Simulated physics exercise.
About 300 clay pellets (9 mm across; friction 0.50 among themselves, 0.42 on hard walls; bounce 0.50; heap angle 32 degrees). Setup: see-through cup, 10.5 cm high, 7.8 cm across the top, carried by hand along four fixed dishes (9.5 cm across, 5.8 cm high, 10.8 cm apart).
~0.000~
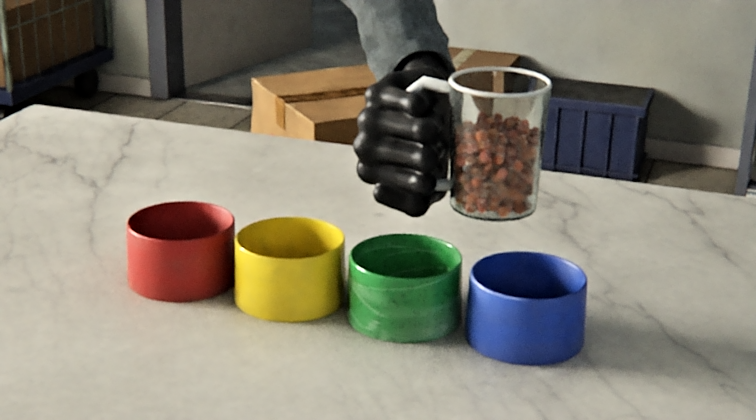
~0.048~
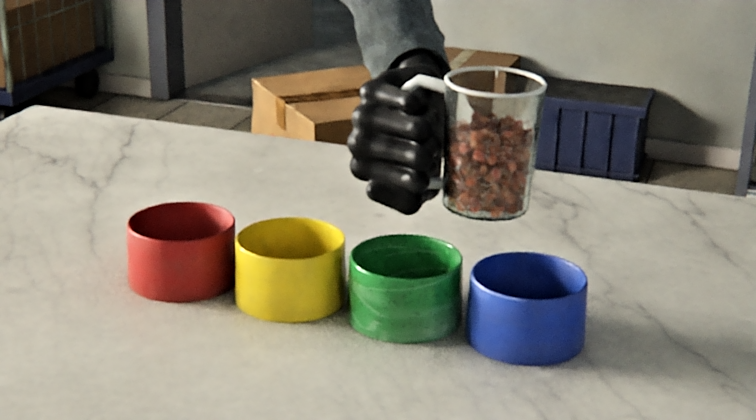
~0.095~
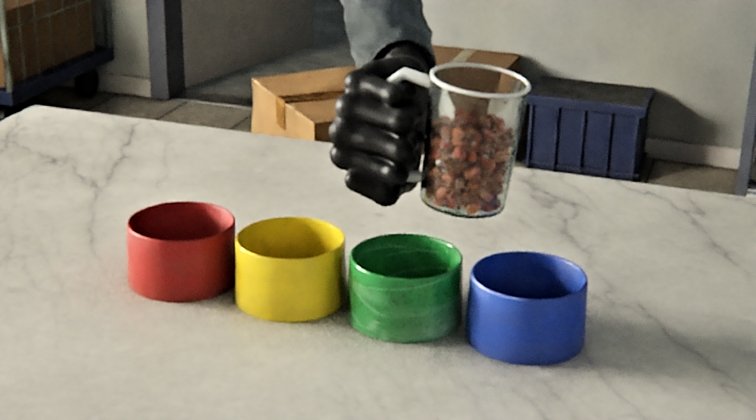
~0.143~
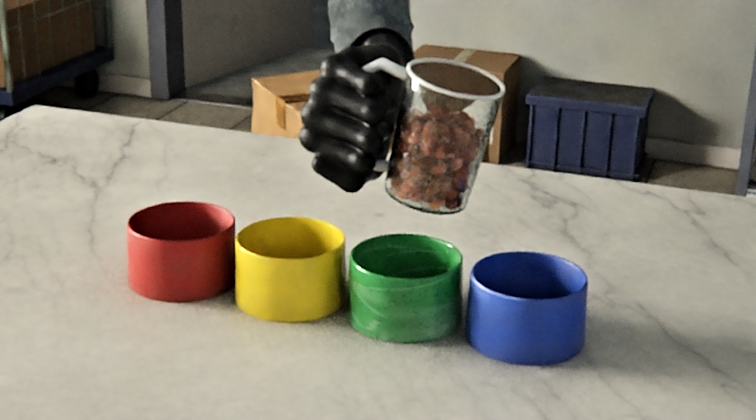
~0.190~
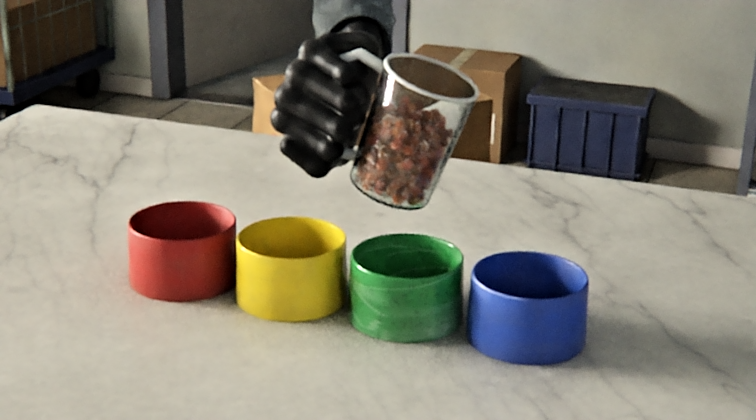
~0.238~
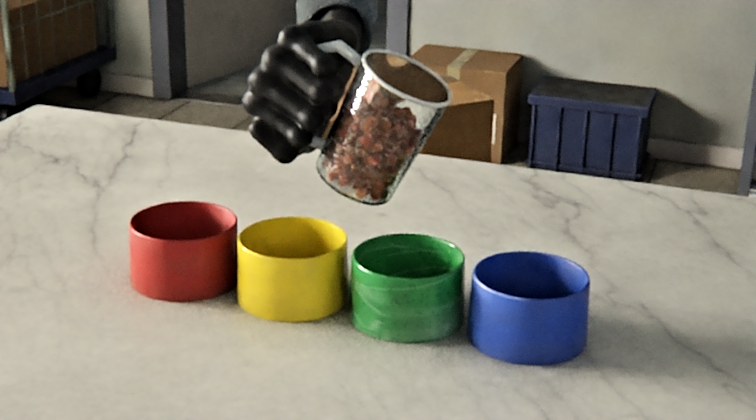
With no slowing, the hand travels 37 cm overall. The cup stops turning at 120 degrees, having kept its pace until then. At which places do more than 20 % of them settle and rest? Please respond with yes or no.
Red dish yes, blue dish no, green dish no, yellow dish no, counter no.
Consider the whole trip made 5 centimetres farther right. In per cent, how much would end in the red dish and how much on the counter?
Red: 70, counter: 20.
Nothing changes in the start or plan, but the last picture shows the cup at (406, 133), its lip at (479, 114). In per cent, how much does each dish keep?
Dish by dish: Red 90 per cent, blue 0 per cent, green 0 per cent, yellow 0 per cent.
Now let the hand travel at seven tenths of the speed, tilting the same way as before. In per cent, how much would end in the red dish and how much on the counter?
The shares would then be red 90 and counter 0.
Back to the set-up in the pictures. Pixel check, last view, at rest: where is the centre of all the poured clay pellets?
When it all comes to rest, the middle is near (184, 253).
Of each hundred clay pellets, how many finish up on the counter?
Roughly 0 per cent.
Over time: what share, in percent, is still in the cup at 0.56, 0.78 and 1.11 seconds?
It goes roughly like this: 100, 100, 40 per cent.
After 0.56 s, tilt 71 degrees; cup holds 100 %.
After 0.78 s, tilt 103 degrees; cup holds 100 %.
After 1.11 s, tilt 120 degrees; cup holds 40 %, red 50 %.
At rest (1.8 s), red 100 %, blue 0 %, green 0 %, yellow 0 %, counter 0 %.
